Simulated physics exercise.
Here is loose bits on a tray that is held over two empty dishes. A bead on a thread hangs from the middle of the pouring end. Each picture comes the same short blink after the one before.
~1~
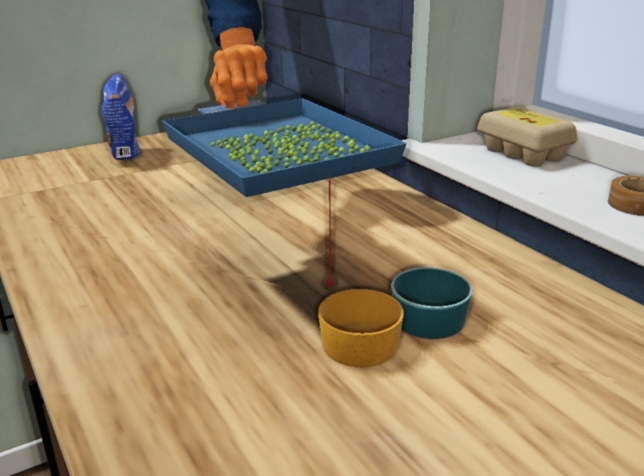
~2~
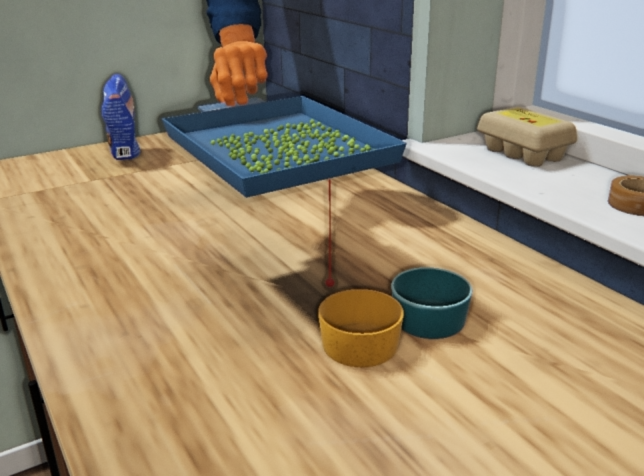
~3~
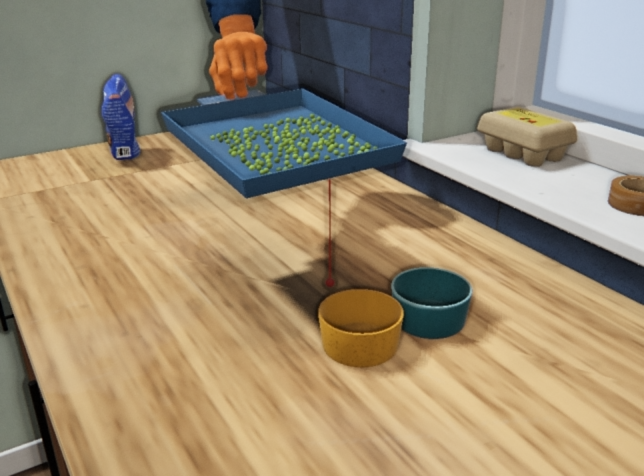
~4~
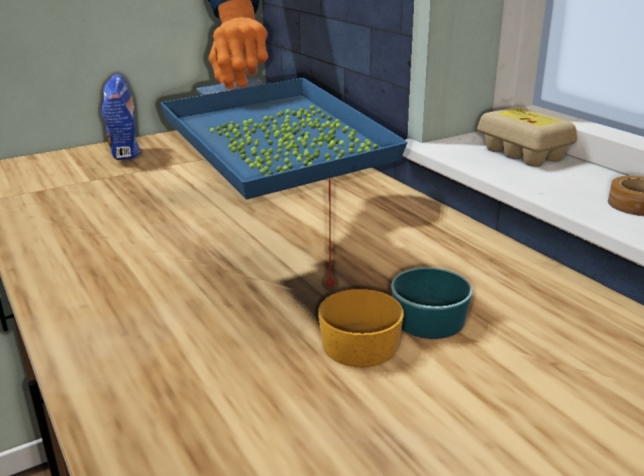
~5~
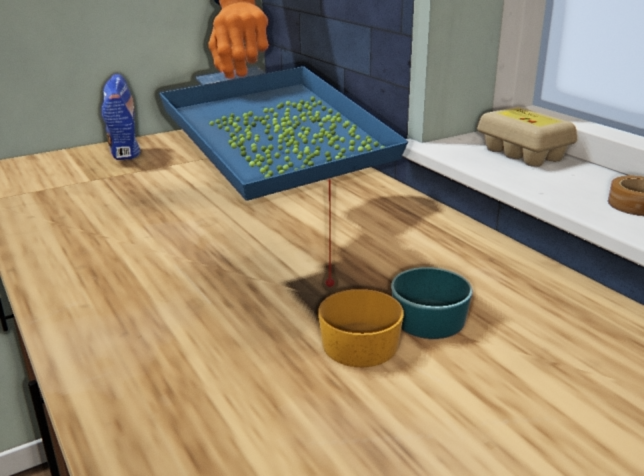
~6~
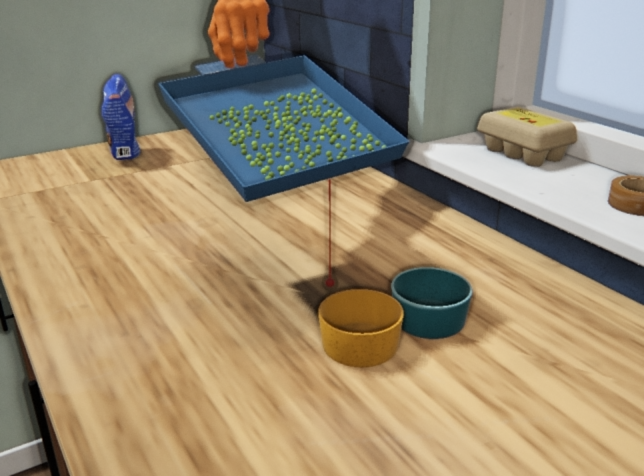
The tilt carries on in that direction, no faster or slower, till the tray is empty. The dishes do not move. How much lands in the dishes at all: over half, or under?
The two hold less than half of the load.
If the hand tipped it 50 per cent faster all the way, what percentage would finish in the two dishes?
Near 30 %.
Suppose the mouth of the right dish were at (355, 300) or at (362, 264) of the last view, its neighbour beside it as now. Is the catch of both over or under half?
At the first place most of it, at the second less than half.
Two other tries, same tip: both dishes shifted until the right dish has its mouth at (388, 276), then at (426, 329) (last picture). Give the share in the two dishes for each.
First some 0, then 10 per cent.
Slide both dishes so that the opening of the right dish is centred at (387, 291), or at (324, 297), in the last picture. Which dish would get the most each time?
At the first place the left dish, at the second the dish on the left.
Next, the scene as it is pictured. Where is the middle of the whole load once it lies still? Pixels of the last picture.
Close to (299, 374).
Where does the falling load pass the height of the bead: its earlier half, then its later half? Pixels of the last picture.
Early half (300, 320), late half (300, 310).
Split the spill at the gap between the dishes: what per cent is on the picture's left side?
About 90 per cent.
Shortly afterwards, tray tipped steeply; the whole lot on the tray.
Next, tray tipped right over; all but a few on the tray; only a few outside both; a little in the air.
Some moments later, tray tipped past a quarter turn; near a quarter in the left dish; the bulk outside both.
In the end, tray tipped past a quarter turn; near a quarter in the left dish; none at all in the right dish; the bulk outside both.
